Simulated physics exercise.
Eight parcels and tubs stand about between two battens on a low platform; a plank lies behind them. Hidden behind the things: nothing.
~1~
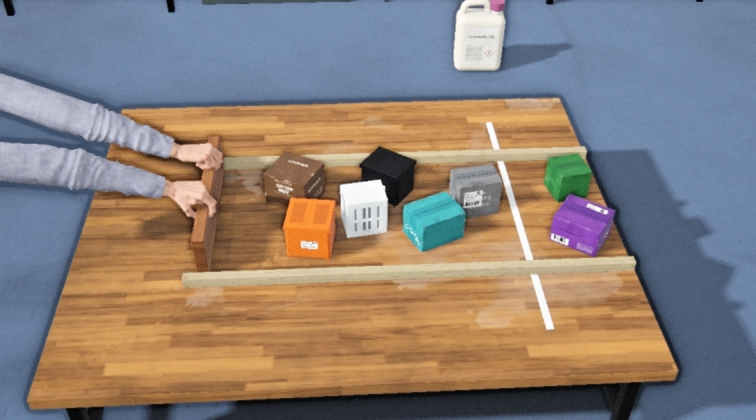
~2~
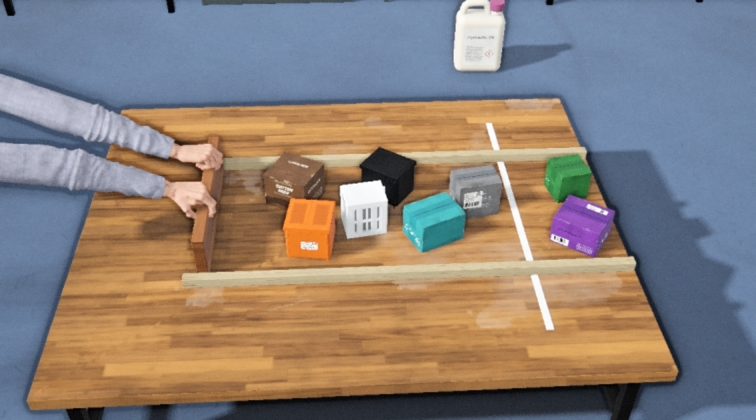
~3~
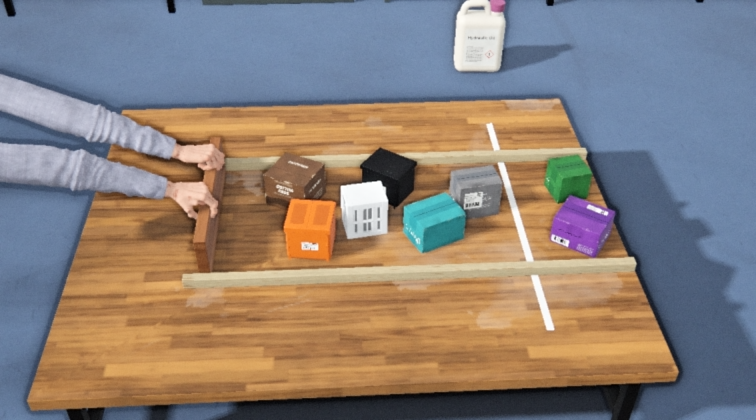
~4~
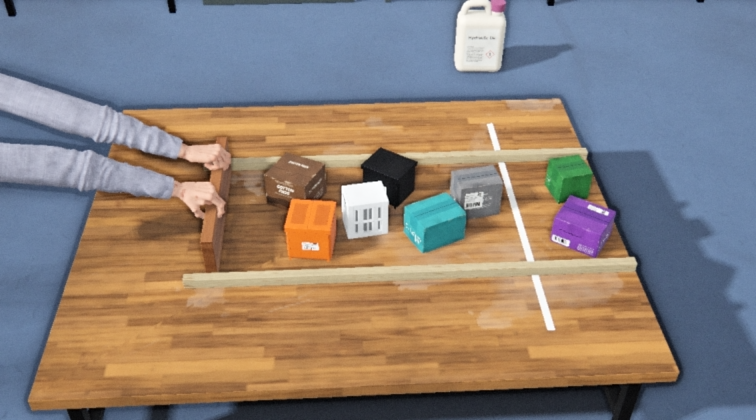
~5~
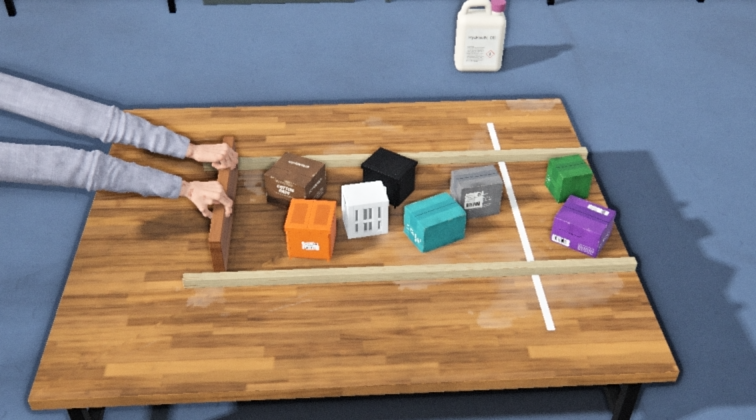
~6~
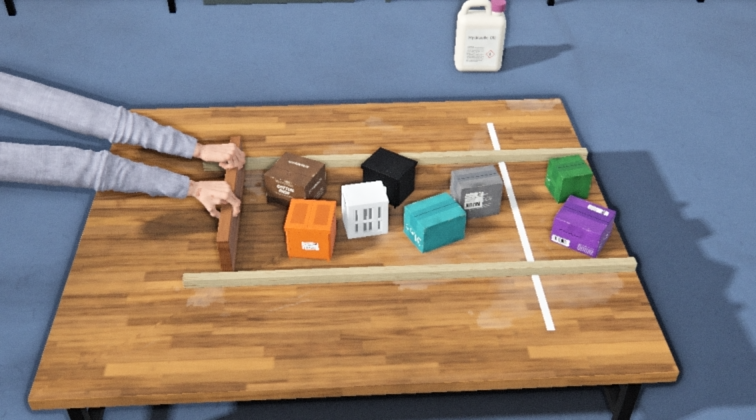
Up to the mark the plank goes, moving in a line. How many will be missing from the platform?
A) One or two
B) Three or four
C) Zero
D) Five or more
Option A: One or two.
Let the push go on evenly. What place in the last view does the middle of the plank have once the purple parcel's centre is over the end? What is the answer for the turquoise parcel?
The middle sits near (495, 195) for the first and near (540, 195) for the other.
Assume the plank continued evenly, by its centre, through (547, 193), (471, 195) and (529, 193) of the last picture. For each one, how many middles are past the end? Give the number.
Taking the places in turn, the counts are 5, 0 and 2.
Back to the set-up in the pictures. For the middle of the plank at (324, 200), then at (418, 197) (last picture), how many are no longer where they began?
At the one place 4, at the other 6.
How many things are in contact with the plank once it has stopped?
Contact count: 2.
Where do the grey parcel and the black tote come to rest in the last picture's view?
First object about (591, 205); second object about (574, 167).
Early on, none off yet; green parcel at rest near (568, 179); purple parcel at rest near (583, 226); grey parcel at rest near (476, 193).
A while later, none off yet; green parcel at rest near (568, 179); purple parcel at rest near (583, 226); grey parcel travelled a little near (500, 196).
Further along, none off yet; green parcel at rest near (569, 179); purple parcel travelled a little near (595, 226); grey parcel travelled about its own width near (546, 201).
Finally, the number that fall off is one or two; lost, purple parcel and green parcel.
